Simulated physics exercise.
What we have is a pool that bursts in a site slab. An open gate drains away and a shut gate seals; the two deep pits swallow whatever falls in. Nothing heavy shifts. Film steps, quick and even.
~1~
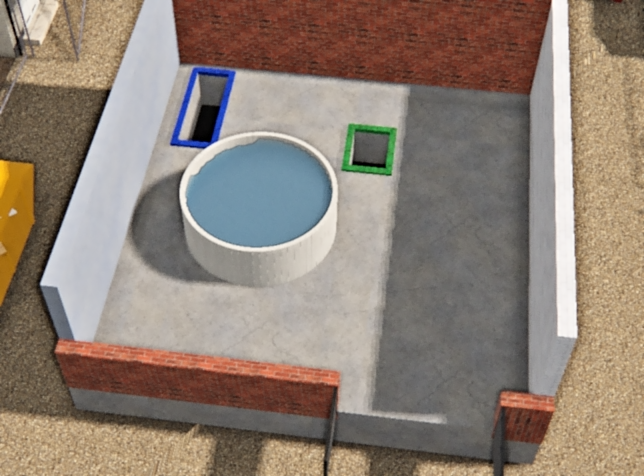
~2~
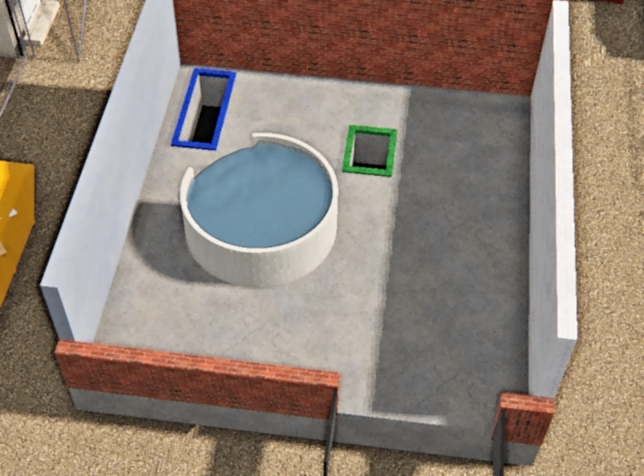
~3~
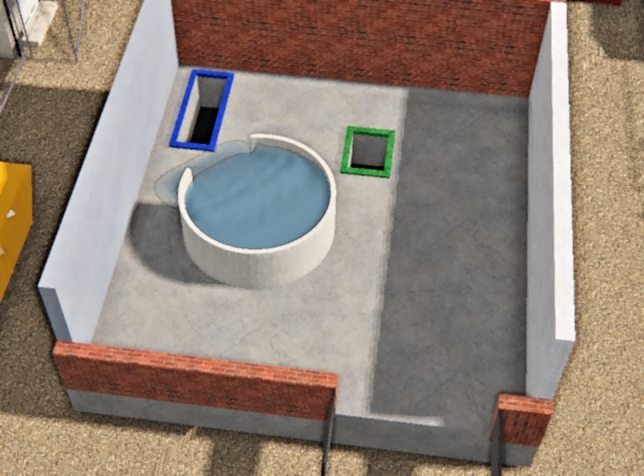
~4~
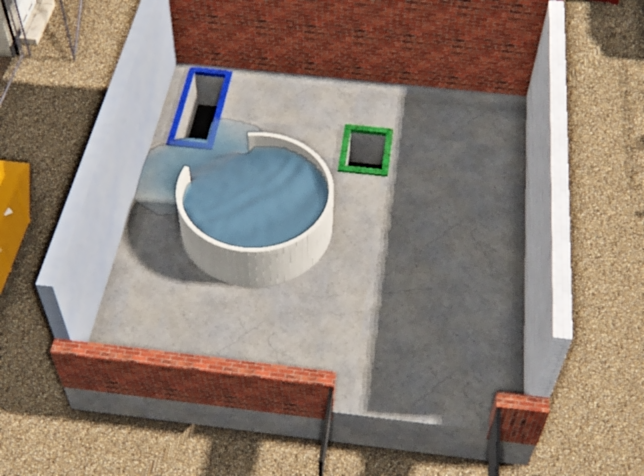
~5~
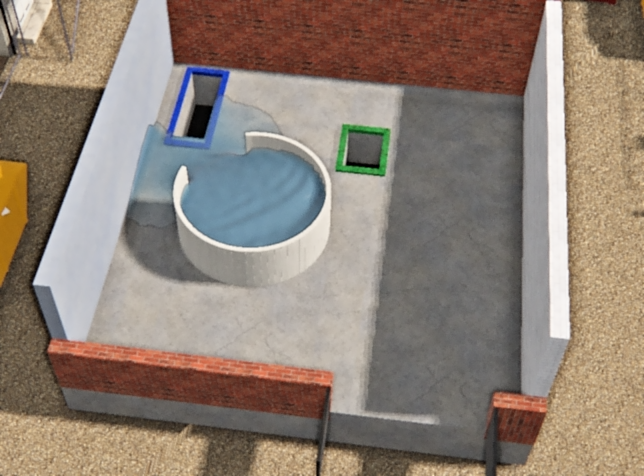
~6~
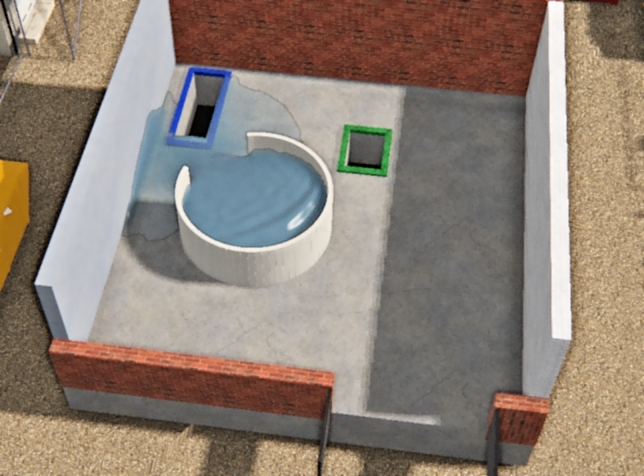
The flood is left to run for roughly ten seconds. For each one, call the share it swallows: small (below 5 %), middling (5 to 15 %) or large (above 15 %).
Calls: Gate - small; blue pit - large; green pit - small.
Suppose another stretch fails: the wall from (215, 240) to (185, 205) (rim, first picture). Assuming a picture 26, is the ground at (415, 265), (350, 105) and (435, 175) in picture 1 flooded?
In the order asked: Sodden, out of reach, out of reach.
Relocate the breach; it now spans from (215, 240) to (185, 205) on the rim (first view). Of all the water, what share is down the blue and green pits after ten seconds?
Lab note - share by pit: Blue 6 %, green 0 %.
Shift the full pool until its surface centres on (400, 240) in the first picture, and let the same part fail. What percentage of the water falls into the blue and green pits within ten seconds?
Ten seconds on: Blue pit 40 percent, green pit 10 percent.
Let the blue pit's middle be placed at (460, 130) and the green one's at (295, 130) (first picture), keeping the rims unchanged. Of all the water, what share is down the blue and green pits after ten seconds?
The blue pit takes around 25 percent, while the green pit takes around 14 percent.
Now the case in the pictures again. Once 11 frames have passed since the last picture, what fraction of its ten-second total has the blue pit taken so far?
Near 40 per cent, give or take.
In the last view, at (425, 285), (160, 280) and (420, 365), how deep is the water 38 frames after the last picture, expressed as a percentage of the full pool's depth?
First 0, next 4, last 2 in a hundred.
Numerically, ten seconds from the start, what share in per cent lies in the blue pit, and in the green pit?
52 in a hundred, then 0 in a hundred.
A moment on, water covers 15 % of the floor; the gate 0 %, the blue pit 10 %, the green pit 0 %.
Next, water covers 25 % of the floor; the gate 0 %, the blue pit 22 %, the green pit 0 %.
Then, water covers 40 % of the floor; the gate 0 %, the blue pit 36 %, the green pit 0 %.
Later, water covers 65 % of the floor; the gate 0 %, the blue pit 47 %, the green pit 0 %.
In the end, water covers 95 % of the floor; the gate 1 %, the blue pit 53 %, the green pit 0 %.
